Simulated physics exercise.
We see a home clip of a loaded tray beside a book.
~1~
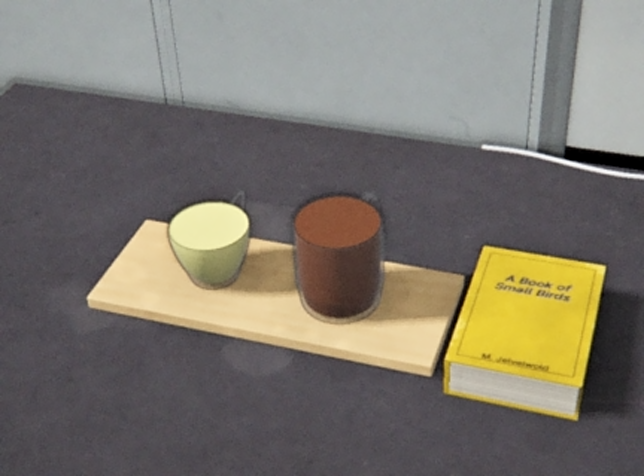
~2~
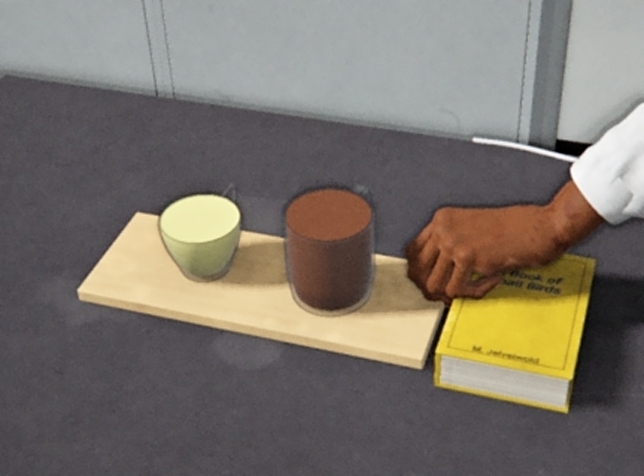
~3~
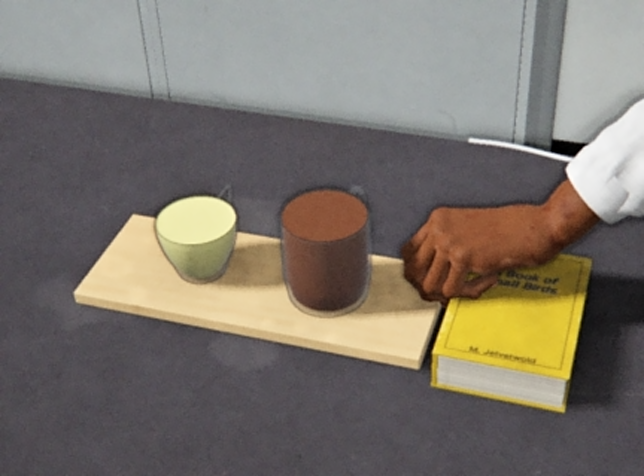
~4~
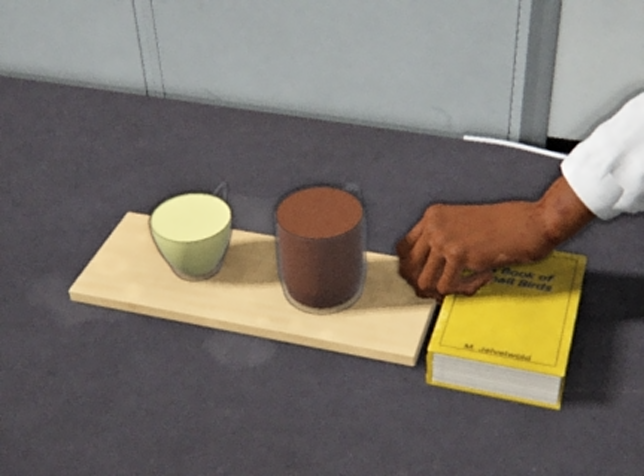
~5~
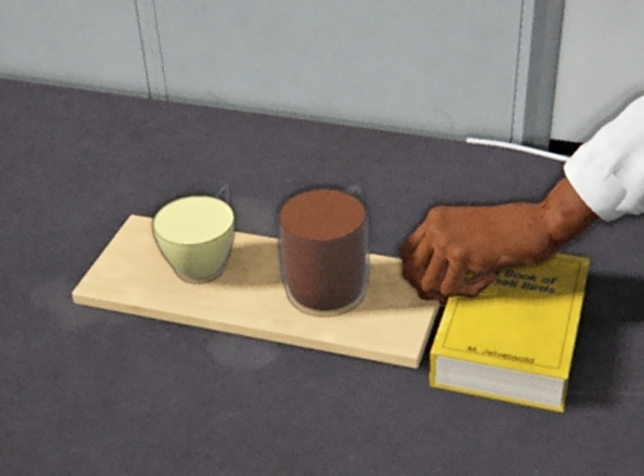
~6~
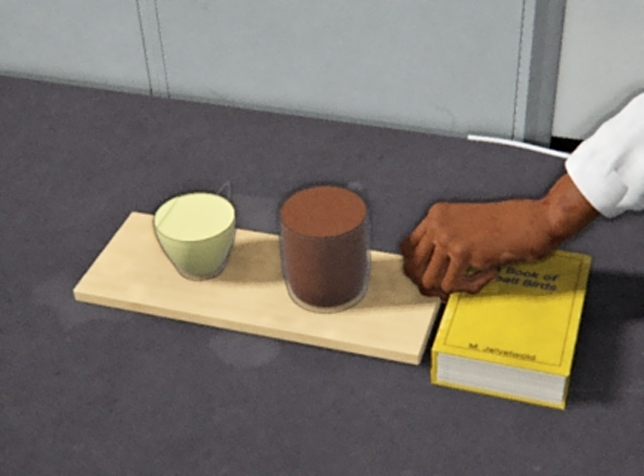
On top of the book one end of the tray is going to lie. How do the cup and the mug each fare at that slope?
Cup: I expect some loss from it; mug: I expect some loss from it.
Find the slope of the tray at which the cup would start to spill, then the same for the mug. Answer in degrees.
Slope values: Around 4 degrees and around 4 degrees.
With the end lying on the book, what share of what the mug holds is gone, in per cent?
Something like 4 in a hundred.
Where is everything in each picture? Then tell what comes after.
The tray lies flat; cup (211, 248) nearly full; mug (339, 258) full to the brim; book (511, 390), in the first picture.
A hand takes the end of the tray; cup nearly full, surface at (200, 219); mug full to the brim, surface at (329, 215), in the second picture.
The end is rising; cup (199, 242) nearly full; mug (327, 252) full to the brim, in the third picture.
The end has come up a little; cup nearly full, surface at (191, 218); mug full to the brim, surface at (319, 213); book (493, 380), in the fourth picture.
Slope near 0°; cup (197, 242) nearly full; mug (324, 251) full to the brim, in the fifth picture.
The tray slopes by about 0°; cup nearly full, surface at (195, 218); mug full to the brim, surface at (323, 212); book (498, 380), in the sixth picture.
Shortly, the tray slopes by about 4°; cup, none is lost; mug, it has lost some.
Then, the tray slopes by about 9°; cup, it has lost some; mug, it has lost some.
At the finish, the tray slopes by about 8°, resting on the book; cup, it has lost some; mug, it has lost some.
